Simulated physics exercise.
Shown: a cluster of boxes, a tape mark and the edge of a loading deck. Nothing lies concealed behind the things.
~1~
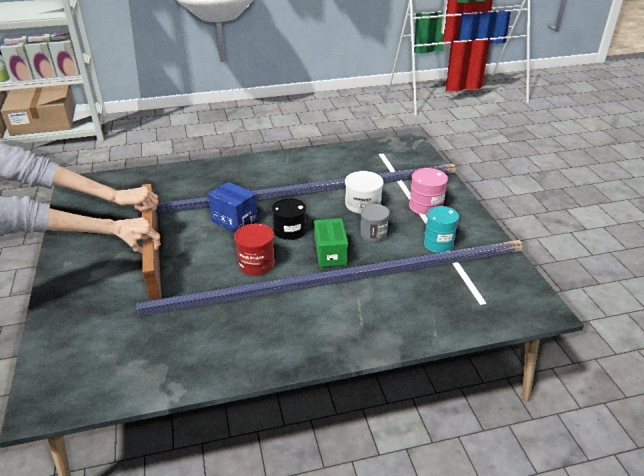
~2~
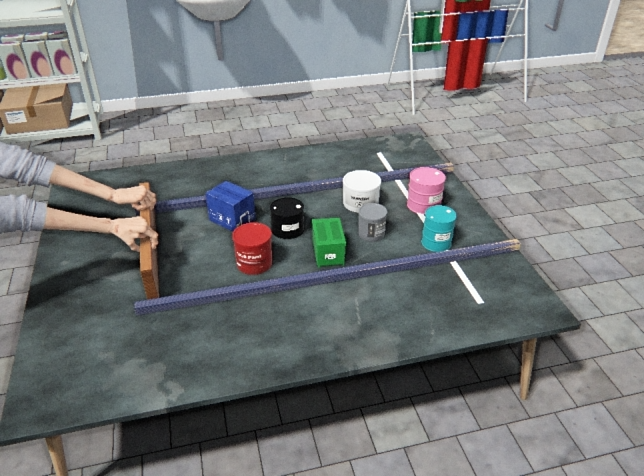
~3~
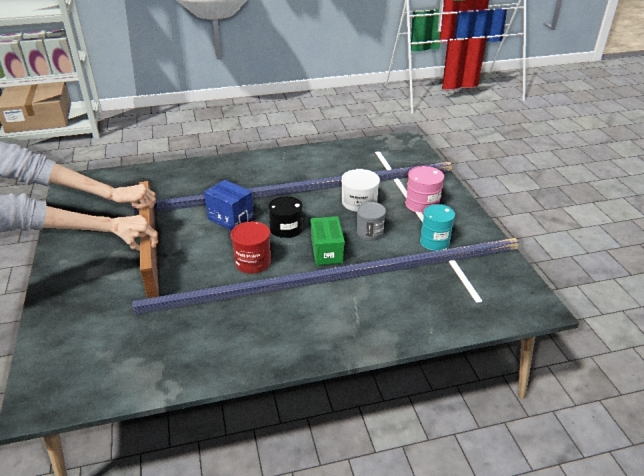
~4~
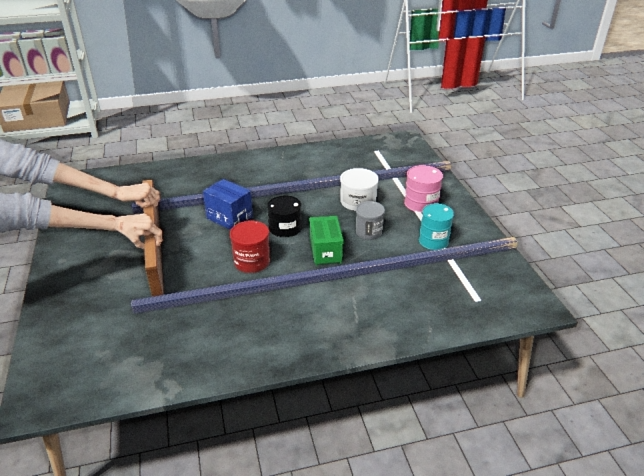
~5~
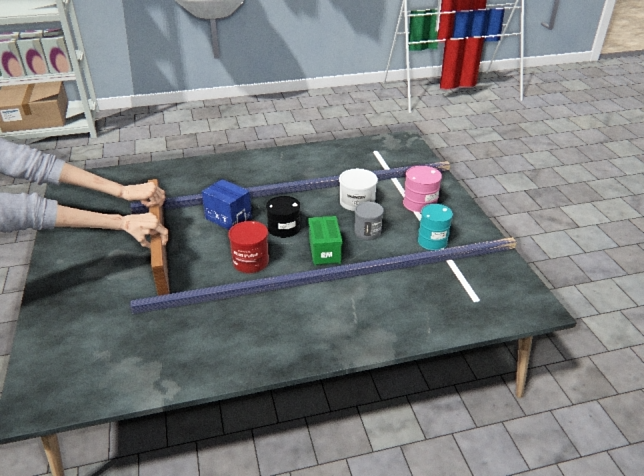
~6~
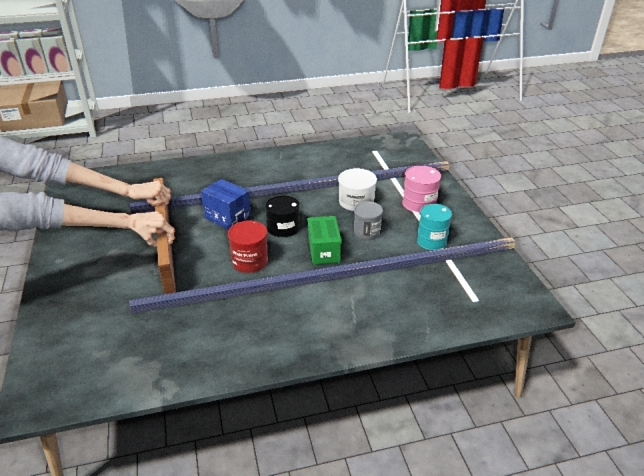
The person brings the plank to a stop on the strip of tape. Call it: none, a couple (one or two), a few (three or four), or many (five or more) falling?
Call: A couple.
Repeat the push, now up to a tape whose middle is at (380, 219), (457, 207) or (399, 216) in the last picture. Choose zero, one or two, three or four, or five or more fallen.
In that order: None; at least five; zero.
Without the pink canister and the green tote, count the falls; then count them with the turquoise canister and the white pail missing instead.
That gives 0 for the first pair taken away and 0 for the second.
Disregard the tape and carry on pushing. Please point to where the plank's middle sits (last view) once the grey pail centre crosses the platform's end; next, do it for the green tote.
Roughly (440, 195); roughly (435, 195).
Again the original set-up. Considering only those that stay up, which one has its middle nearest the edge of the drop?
That would be the pink canister.
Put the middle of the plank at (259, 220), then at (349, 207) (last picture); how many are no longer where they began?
Counts: 3 and 7.
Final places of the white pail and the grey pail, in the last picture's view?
The white pail comes to rest at (443, 174), and the grey pail comes to rest at (462, 206).
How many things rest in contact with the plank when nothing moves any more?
The count in contact is 3.
Early on, none off yet; pink canister at rest near (421, 189); turquoise canister at rest near (434, 227); white pail at rest near (357, 190).
A while later, none off yet; pink canister at rest near (421, 189); turquoise canister at rest near (434, 227); white pail travelled a little near (372, 188).
Finally, the number that fall off is one or two; lost, turquoise canister.
